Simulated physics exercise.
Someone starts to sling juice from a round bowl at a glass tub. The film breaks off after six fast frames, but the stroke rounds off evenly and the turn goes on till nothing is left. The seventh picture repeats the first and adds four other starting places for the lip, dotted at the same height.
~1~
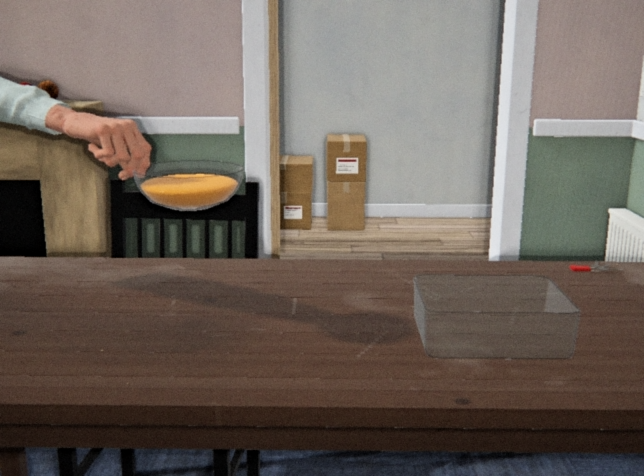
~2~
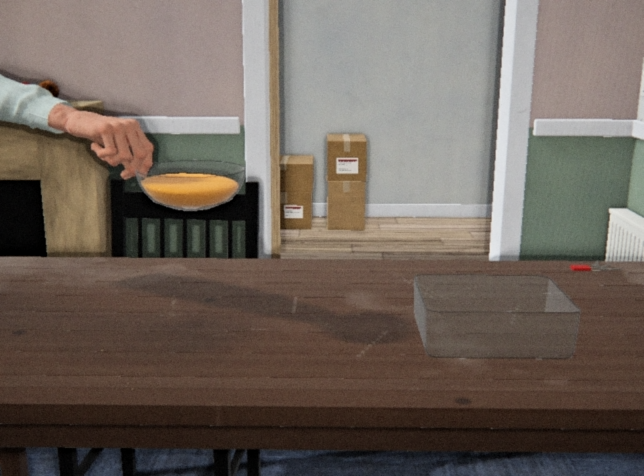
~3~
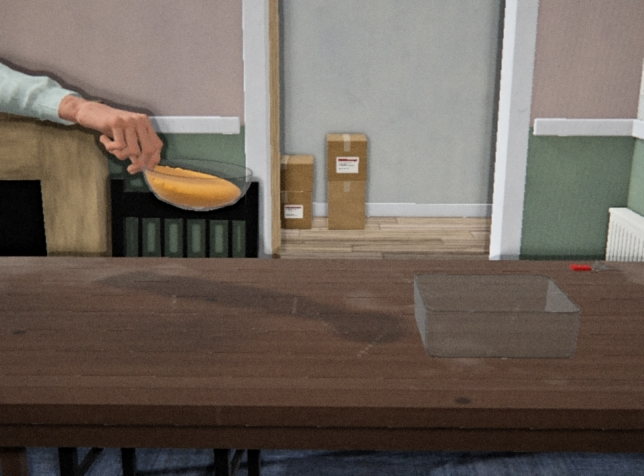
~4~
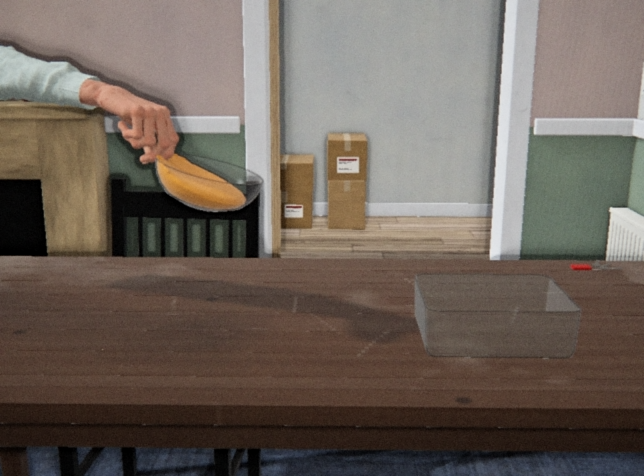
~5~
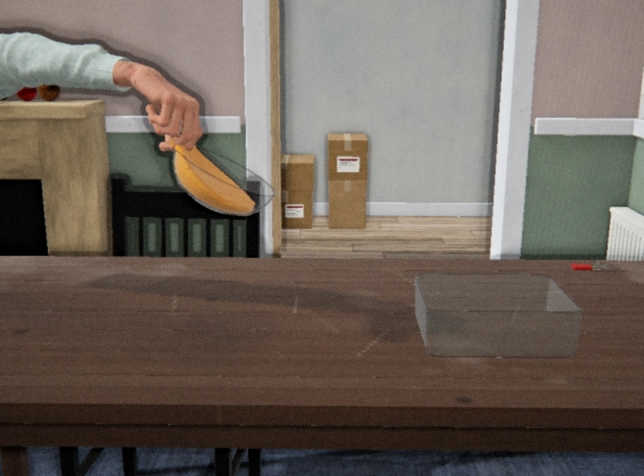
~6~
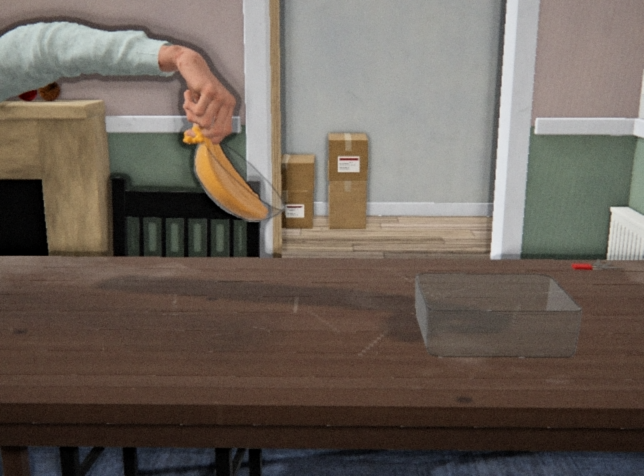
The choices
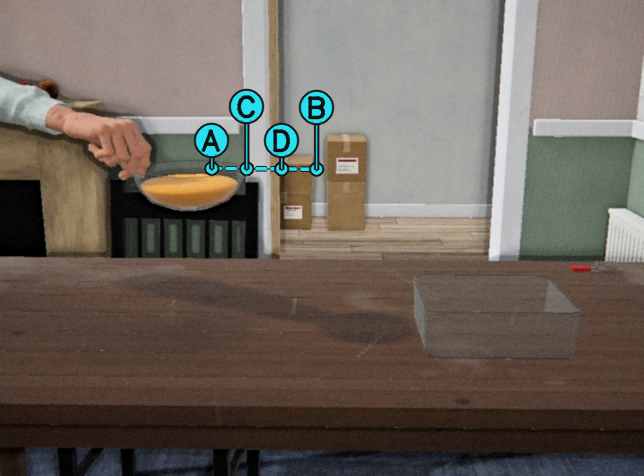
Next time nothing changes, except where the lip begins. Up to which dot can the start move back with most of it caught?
Take B.
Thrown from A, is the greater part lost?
Yes.
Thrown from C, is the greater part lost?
Yes, it does.
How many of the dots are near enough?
One.
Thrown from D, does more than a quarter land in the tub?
No, it does not.
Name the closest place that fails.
Here it is place D.
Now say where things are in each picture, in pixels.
In the first picture, upright, lip at (241, 168); tub from (425, 356) to (573, 357); nothing has left yet.
In the second picture, upright, lip at (244, 169); nothing has left yet.
In the third picture, tipped about 5°, lip at (251, 173); nothing has left yet.
In the fourth picture, tipped about 14°, lip at (262, 181); nothing has left yet.
In the fifth picture, tipped about 27°, lip at (274, 193); juice is over the rim, down to (187, 148).
In the sixth picture, tipped about 43°, lip at (284, 207); juice is over the rim, down to (212, 141).
In cyan, A at (211, 168); B at (316, 169); C at (246, 168); D at (281, 168).
With A, about 0 % lands in the tub, 100 % falls short.
With B, about 68 % lands in the tub, 15 % falls short and 17 % goes beside or beyond.
With C, about 1 % lands in the tub, 97 % falls short.
With D, about 19 % lands in the tub, 77 % falls short and 4 % goes beside or beyond.
